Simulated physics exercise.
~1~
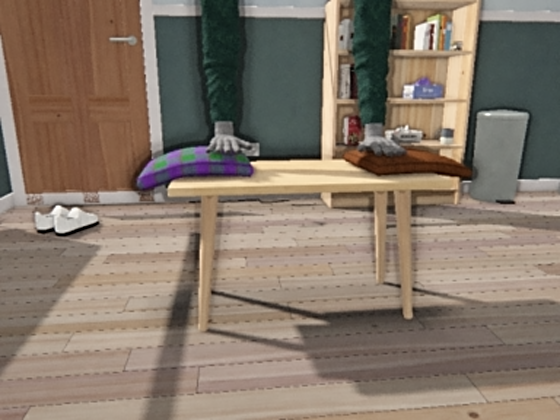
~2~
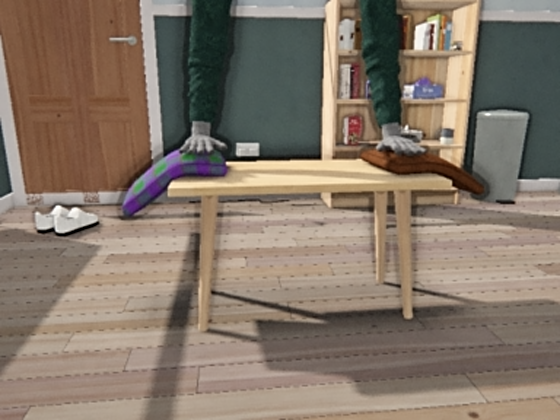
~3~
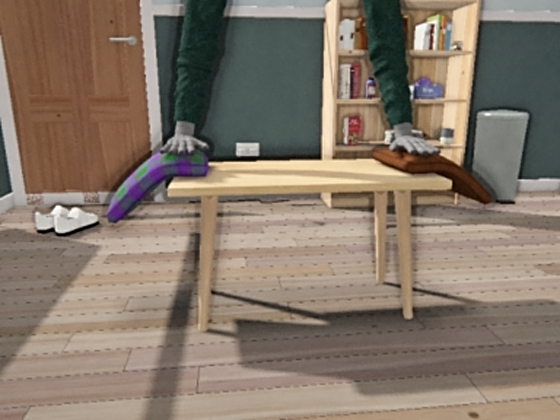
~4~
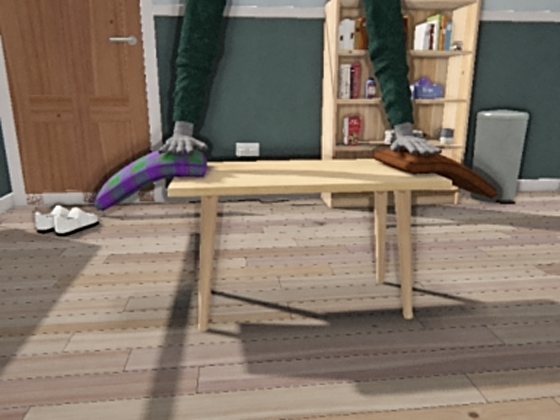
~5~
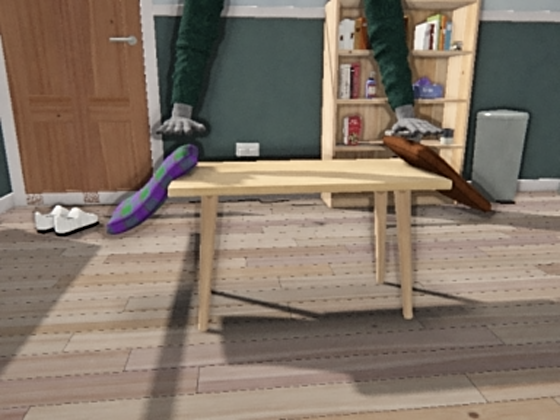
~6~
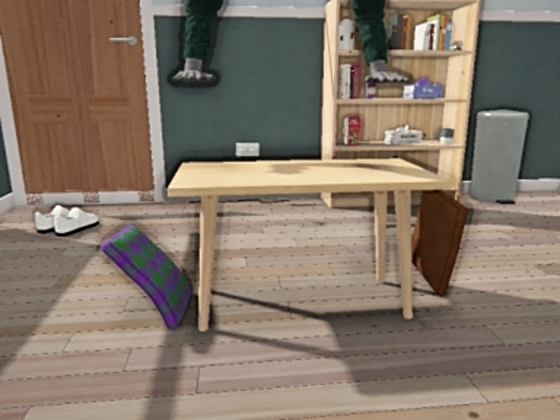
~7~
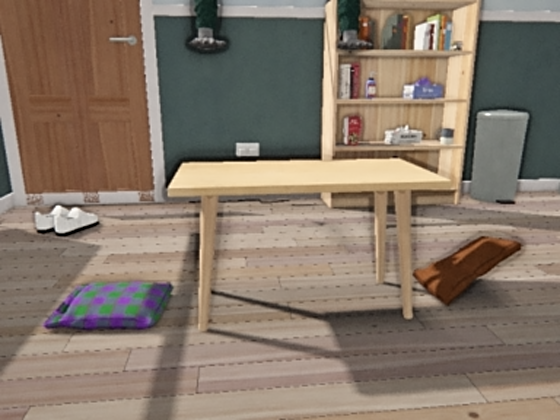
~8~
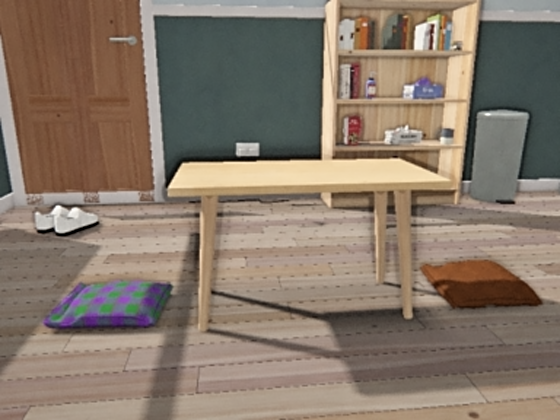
To begin with, two gloved hands in dark green sleeves press on a purple and green checked folded cloth and a brown one, at opposite ends of a light wooden table. The hands slide the checked cloth left and the brown one right until both droop well over the ends. Then the hands lift off and draw back upward as both cloths tip down. The checked cloth slumps off the left end while the brown one drops off the right. Both end up lying on the wooden floor on either side of the bare table.
